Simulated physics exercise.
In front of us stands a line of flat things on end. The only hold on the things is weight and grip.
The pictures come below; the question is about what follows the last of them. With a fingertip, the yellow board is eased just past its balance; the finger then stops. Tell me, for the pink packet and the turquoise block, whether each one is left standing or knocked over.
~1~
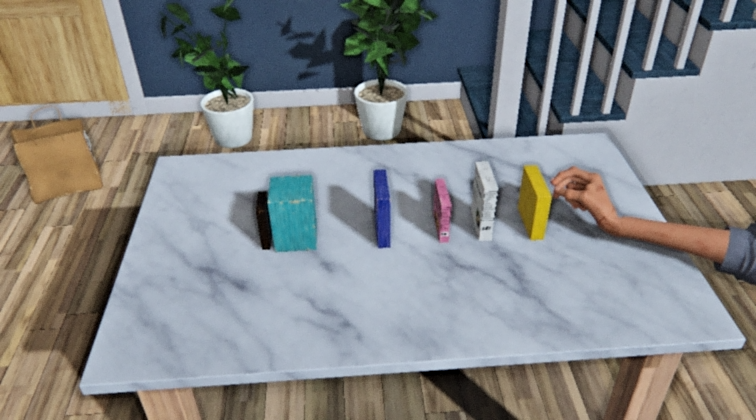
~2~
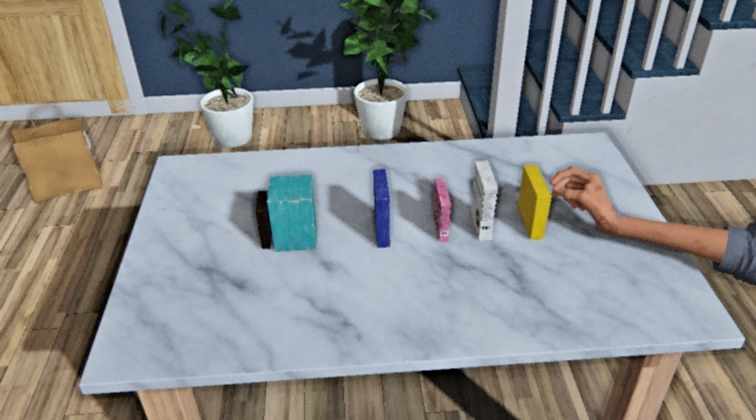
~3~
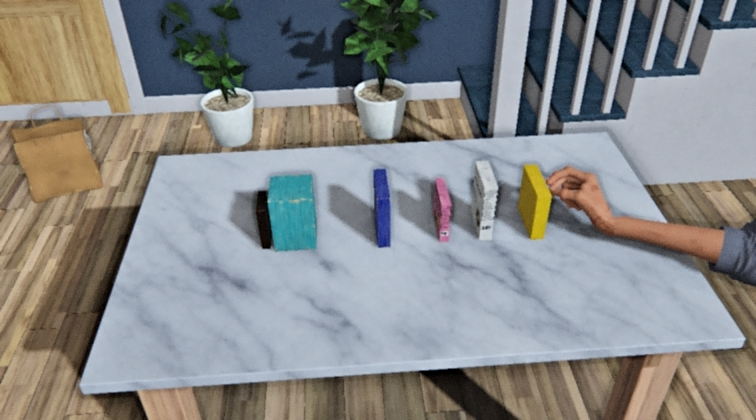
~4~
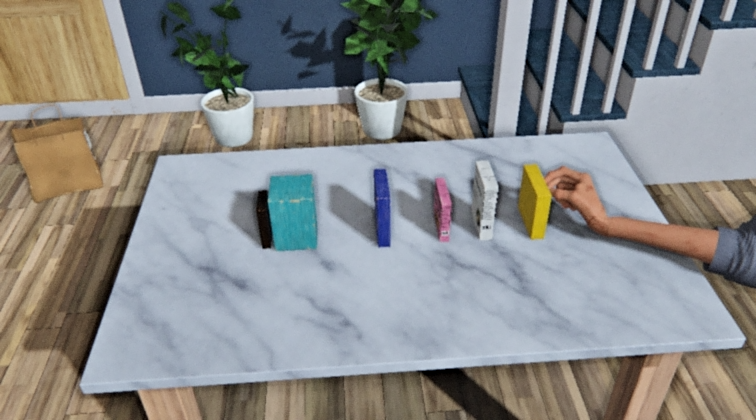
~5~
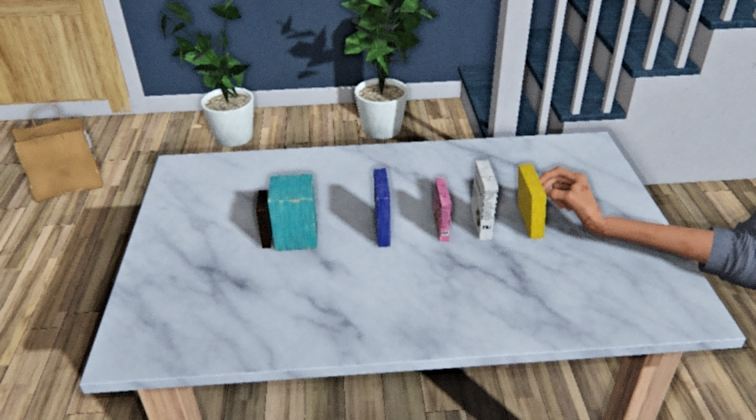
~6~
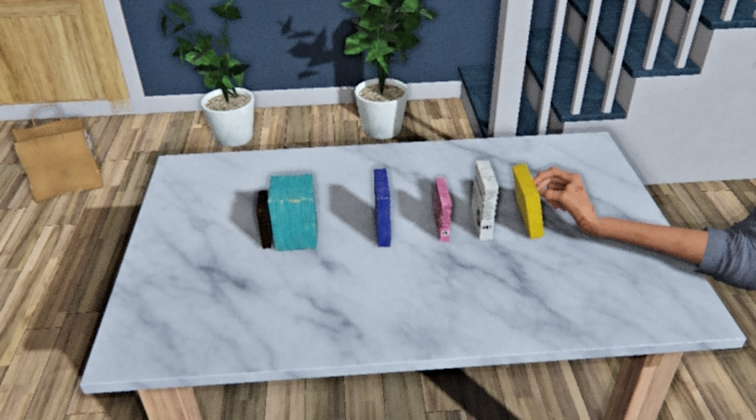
Outcome: The pink packet will lose its balance; the turquoise block will keep its balance.
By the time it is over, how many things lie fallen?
All told, the number is 3.
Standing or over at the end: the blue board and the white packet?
Result - blue board up, white packet down.
Then, 0.30 s past the last view, yellow board 67° over; white packet rocked 21° from its first pose.
Then, 0.50 s past the last view, yellow board 90° over; pink packet on its side near (413, 228); white packet on its side.
Finally, down or leaning hard on the table, white packet and pink packet; the other 2 still in place. Final places as the last picture's camera would see them, pink packet near (412, 226), turquoise block near (294, 213).
